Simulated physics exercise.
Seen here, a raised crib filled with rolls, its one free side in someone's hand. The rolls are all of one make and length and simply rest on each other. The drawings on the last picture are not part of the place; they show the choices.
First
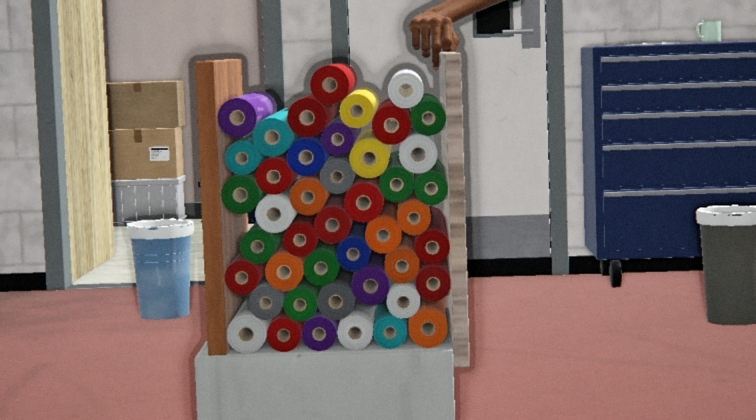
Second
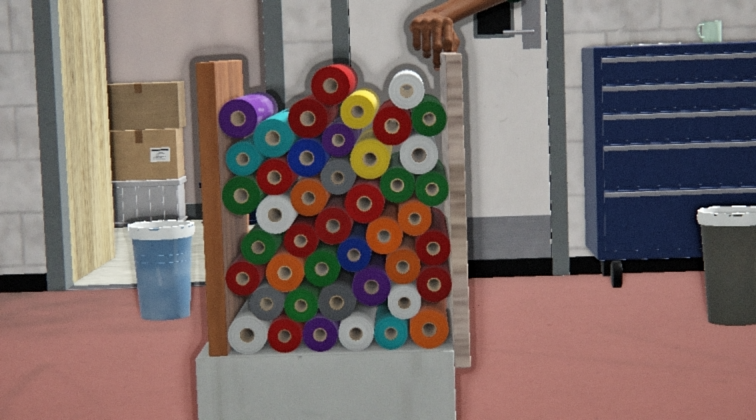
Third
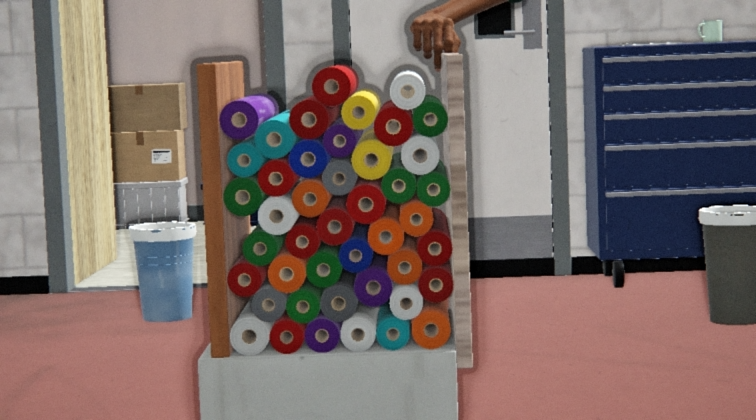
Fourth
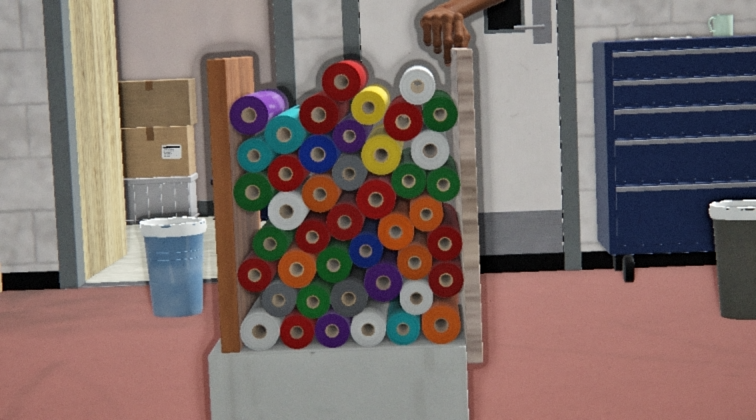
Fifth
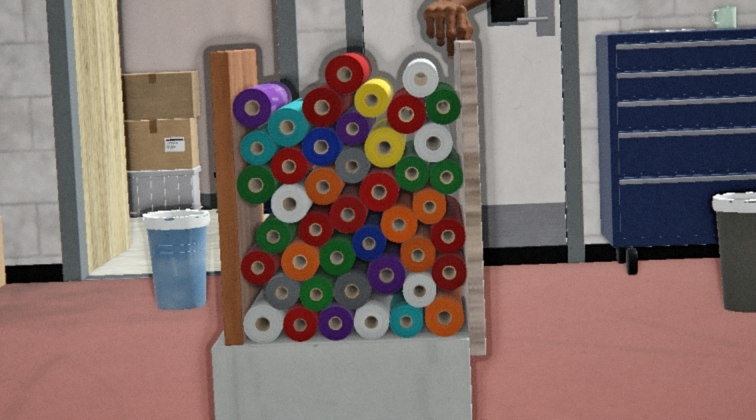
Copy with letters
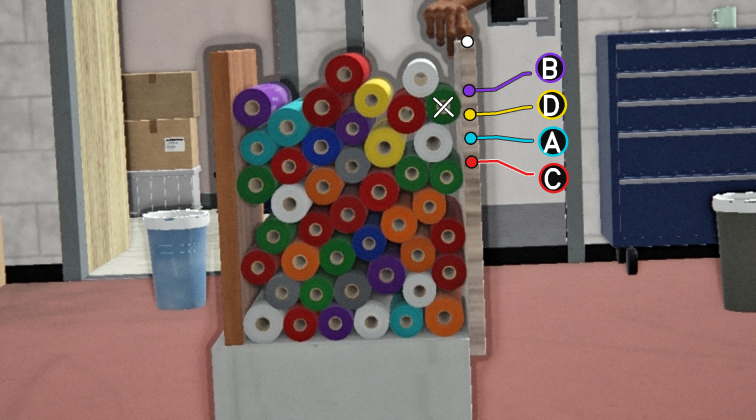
A tall stack of colorful rolls sat between two upright boards while a hand rested on top of the right-hand board; nothing in the pile moved, and only the view shifted slightly.
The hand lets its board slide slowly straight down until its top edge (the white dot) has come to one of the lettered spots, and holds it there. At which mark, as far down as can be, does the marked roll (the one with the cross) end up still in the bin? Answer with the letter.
No lower than A.
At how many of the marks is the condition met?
Three of them.
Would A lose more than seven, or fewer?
Fewer than seven.
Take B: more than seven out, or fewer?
It loses fewer than seven.
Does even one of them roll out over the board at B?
No, at B.
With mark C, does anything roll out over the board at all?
Yes.
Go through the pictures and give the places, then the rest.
A red roll (300, 240); a red roll (364, 203); a green roll (240, 195), in the first picture.
A green roll (241, 196); a red roll (392, 126), in the second picture.
A red roll (309, 119); side board (455, 197), in the third picture.
A white roll (260, 331); an orange roll (441, 325), in the fourth picture.
A purple roll (387, 275); a green roll (337, 258); a red roll (316, 229), in the fifth picture.
On the marked copy, A at (471, 138); B at (469, 91); C at (472, 162); D at (470, 114); the cross at (443, 107); the white dot at (468, 41).
With A. Early on, top of the board (461, 87).
Further on, top of the board (463, 138).
At the end, top of the board (463, 138), one out over the board, the crossed one still inside.
As for the rest, B keeps the crossed one inside; C lets the crossed one out; D keeps the crossed one inside.
